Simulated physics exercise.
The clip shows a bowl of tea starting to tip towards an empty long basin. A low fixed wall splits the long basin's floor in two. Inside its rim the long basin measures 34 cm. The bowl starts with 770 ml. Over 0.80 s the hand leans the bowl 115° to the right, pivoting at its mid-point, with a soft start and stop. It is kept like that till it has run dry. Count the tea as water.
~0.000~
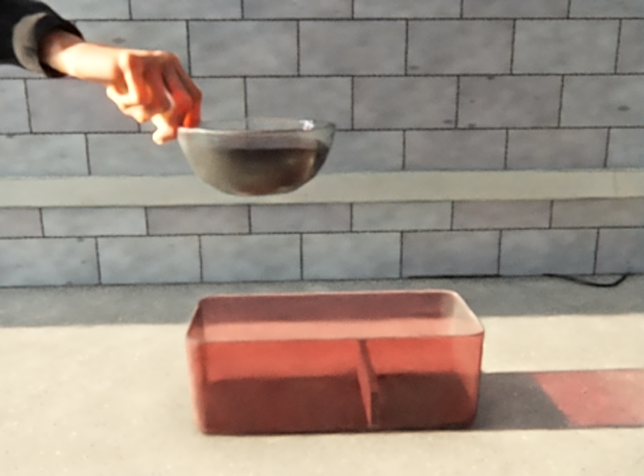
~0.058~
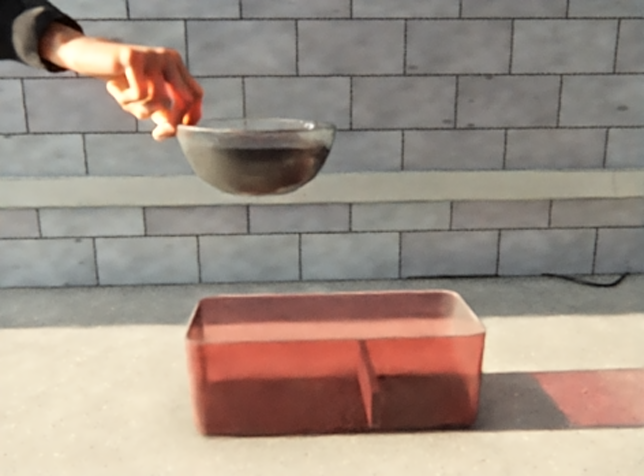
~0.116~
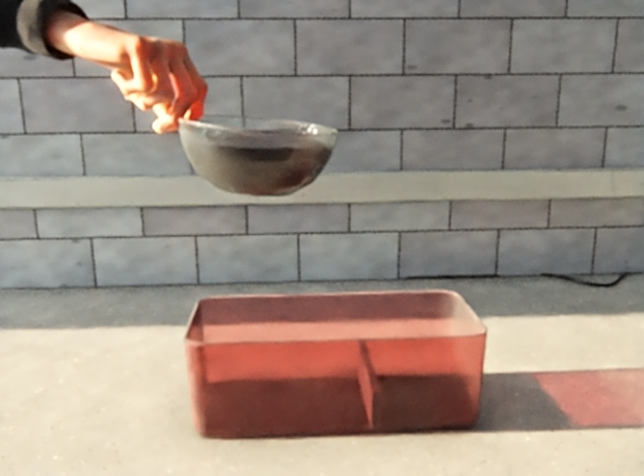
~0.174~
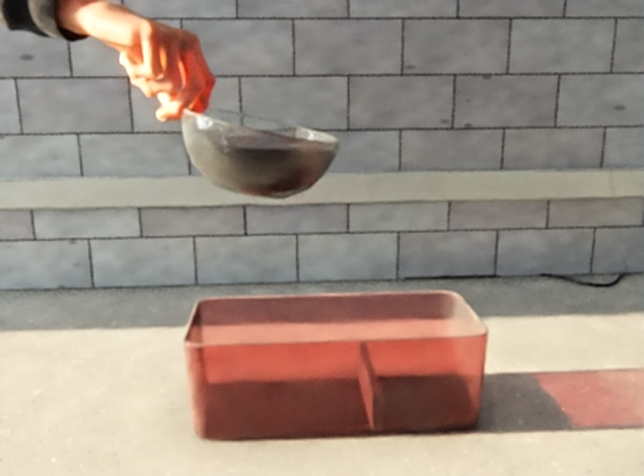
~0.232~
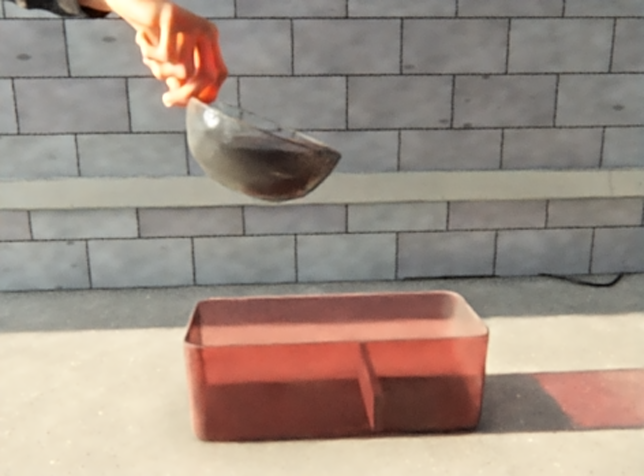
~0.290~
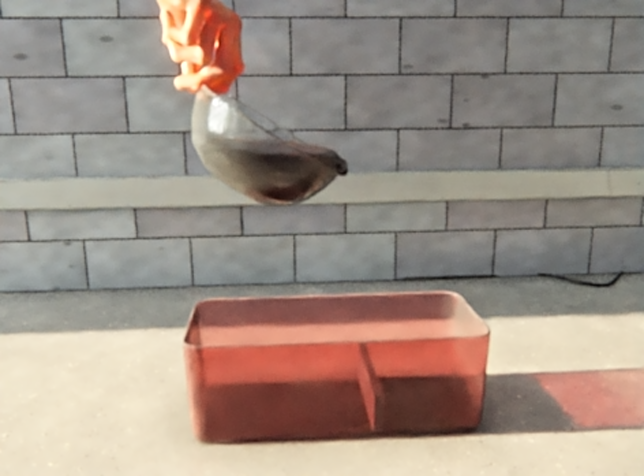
A glass bowl of dark liquid leaning steadily to the right in a person's hand above a red divided basin outdoors.
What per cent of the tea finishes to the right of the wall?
Roughly 52 per cent is past the wall.
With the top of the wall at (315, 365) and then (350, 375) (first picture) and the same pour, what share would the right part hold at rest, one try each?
First 85, then 60 per cent.
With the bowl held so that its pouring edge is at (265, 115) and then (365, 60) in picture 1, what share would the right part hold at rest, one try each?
In turn about 10 and 65 per cent.
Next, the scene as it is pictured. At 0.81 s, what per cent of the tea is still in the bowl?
Some 0 per cent.
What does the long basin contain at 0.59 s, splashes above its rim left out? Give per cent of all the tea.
About 48 per cent.
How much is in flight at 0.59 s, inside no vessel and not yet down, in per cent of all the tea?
Near 44 in a hundred.
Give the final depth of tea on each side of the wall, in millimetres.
Some 12 mm on the left and 26 mm on the right.
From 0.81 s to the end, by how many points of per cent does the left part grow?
About 9 per cent.
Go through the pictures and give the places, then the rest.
In the first picture, it leans 0°; its right rim is at (334, 126); the tea meets the walls at (187, 144) and (328, 142); the long basin's rim runs from (193, 319) to (470, 312); the wall's top is at (368, 365).
In the second picture, it leans 1°; its right rim is at (335, 128); the tea meets the walls at (186, 142) and (329, 143).
In the third picture, it leans 6°; its right rim is at (337, 133); the tea meets the walls at (188, 140) and (330, 145).
In the fourth picture, it leans 13°; its right rim is at (339, 143); the tea meets the walls at (190, 138) and (333, 147).
In the fifth picture, it leans 22°; its right rim is at (340, 156); the tea meets the walls at (194, 139) and (339, 150).
In the sixth picture, it leans 33°; its right rim is at (338, 172); the tea meets the walls at (199, 141) and (335, 159); 6 per cent is over the edge.
After 0.59 s the tilt is 97° and 8 per cent is still to pour, 2 is left of the wall and 46 right of it.
After 0.81 s the tilt is 115° and 0 per cent is still to pour, 37 is left of the wall and 52 right of it.
After 1.05 s the tilt is 115° and 0 per cent is still to pour, 44 is left of the wall and 54 right of it.
After 1.30 s the tilt is 115° and 0 per cent is still to pour, 46 is left of the wall and 52 right of it.
In the end 46 per cent lies left of the wall, 52 right of it and 2 outside.
